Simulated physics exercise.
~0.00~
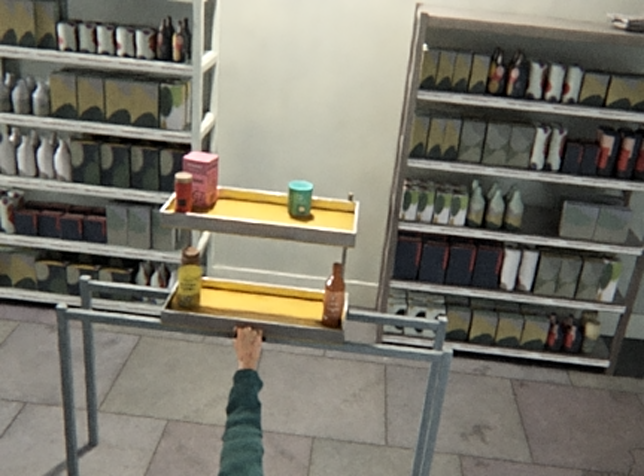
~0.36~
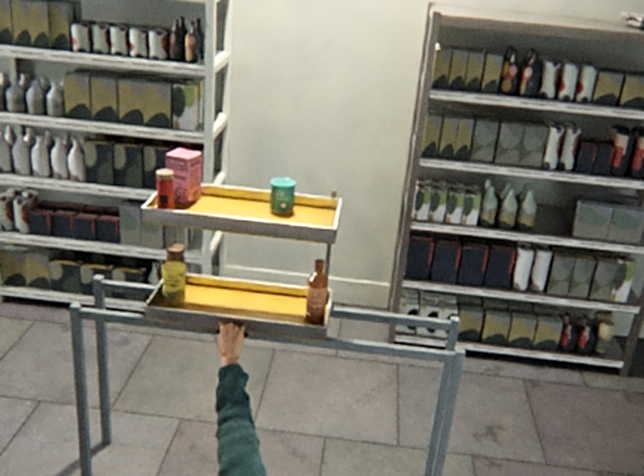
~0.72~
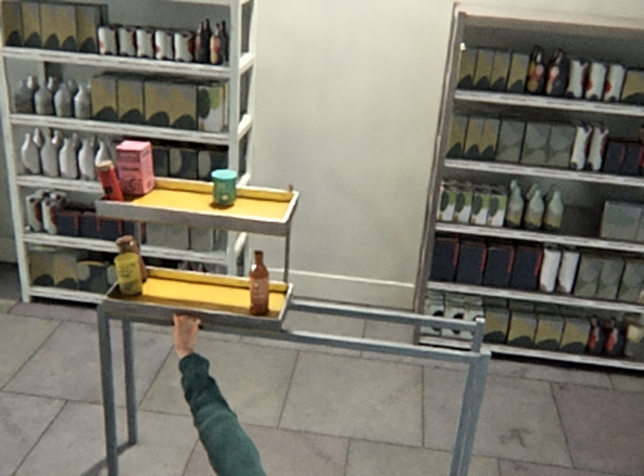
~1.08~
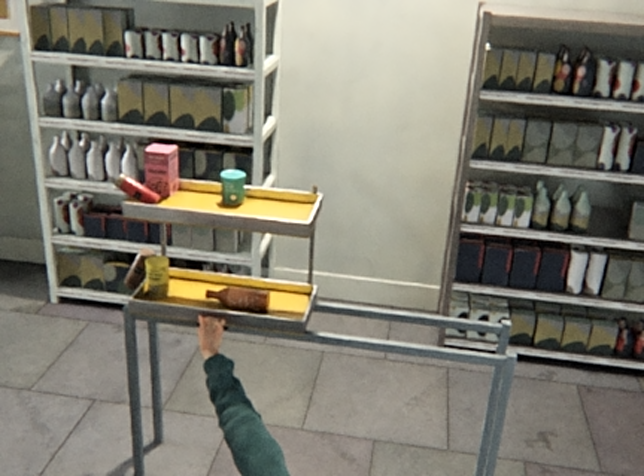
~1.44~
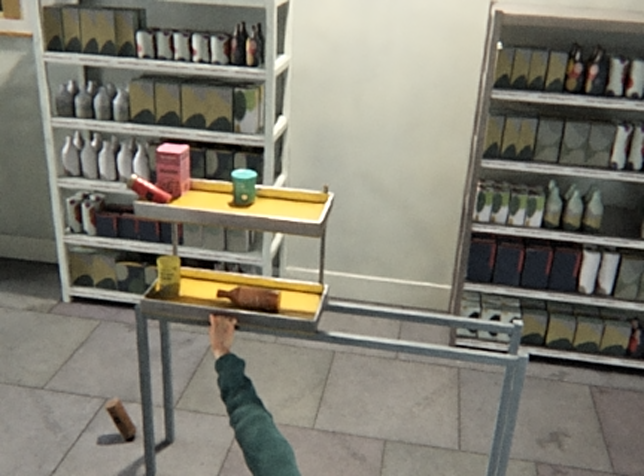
A hand slid a two-level yellow tray of bottles and containers left along a metal frame until it stopped, and the red shaker and orange bottle toppled over on it while a brown jar tipped off and ended up on the floor.
